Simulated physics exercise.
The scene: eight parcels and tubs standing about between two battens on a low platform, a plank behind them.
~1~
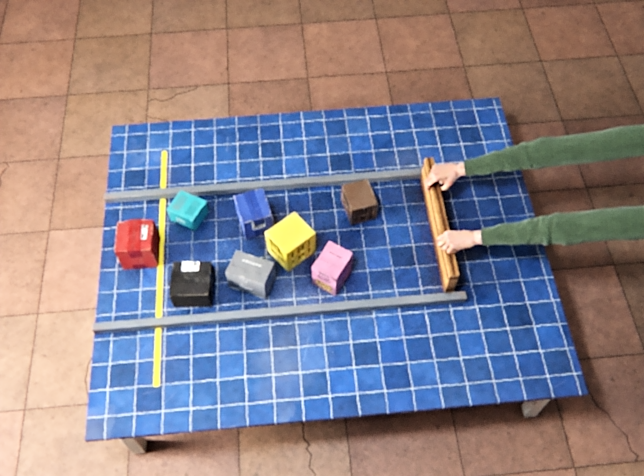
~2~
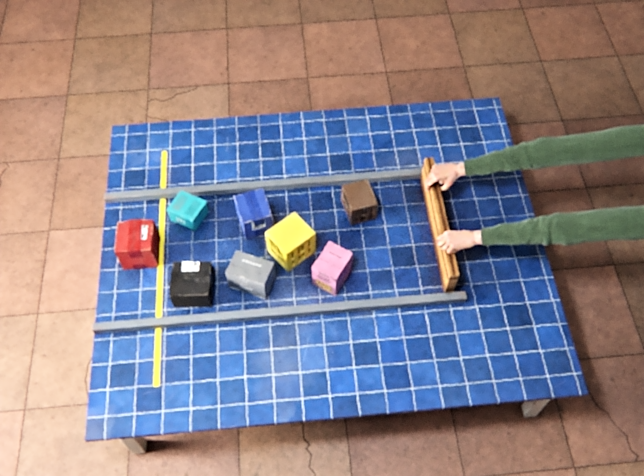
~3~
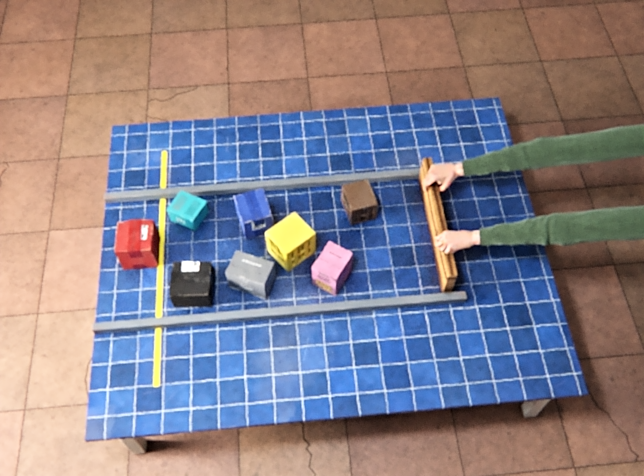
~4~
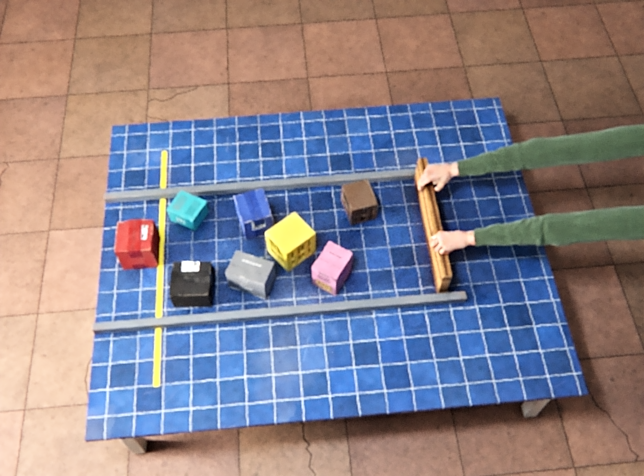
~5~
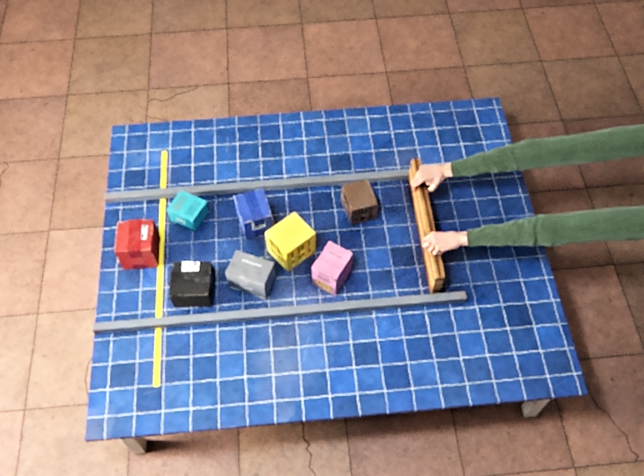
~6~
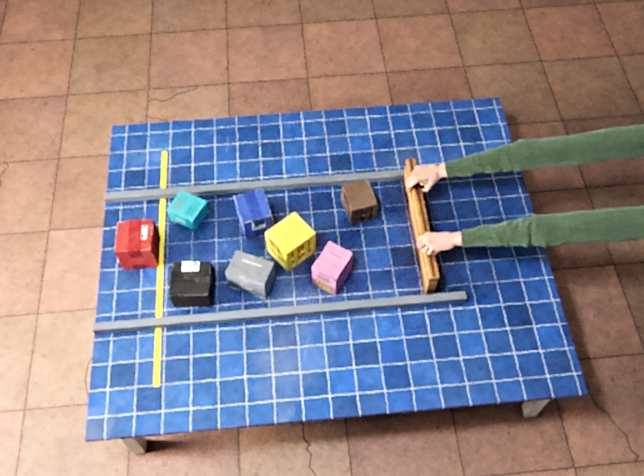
A wooden plank, held by two green-sleeved hands, rests still and then slides a short way left between two grey battens on a blue tiled platform, while the eight coloured boxes and tubs ahead of it stay in place.
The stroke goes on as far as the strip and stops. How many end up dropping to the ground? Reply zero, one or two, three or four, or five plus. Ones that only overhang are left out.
Three or four.
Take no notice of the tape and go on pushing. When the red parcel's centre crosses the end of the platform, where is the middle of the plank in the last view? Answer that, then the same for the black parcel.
Points: About (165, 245) and about (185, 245).
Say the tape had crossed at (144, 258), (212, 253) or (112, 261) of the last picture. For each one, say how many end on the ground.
5, 0, 8.
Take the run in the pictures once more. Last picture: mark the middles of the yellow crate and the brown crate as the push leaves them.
The yellow crate comes to rest at (139, 244), and the brown crate comes to rest at (146, 217).
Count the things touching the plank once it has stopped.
Number in contact with it: 3.
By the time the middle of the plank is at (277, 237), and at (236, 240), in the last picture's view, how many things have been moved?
Well, it's 6 at the first one and 7 at the second.
Early on, none off yet; red parcel at rest near (138, 244); turquoise tote at rest near (188, 211); black parcel at rest near (193, 284).
Finally, the number that fall off is three or four; lost, black parcel, turquoise tote and red parcel.
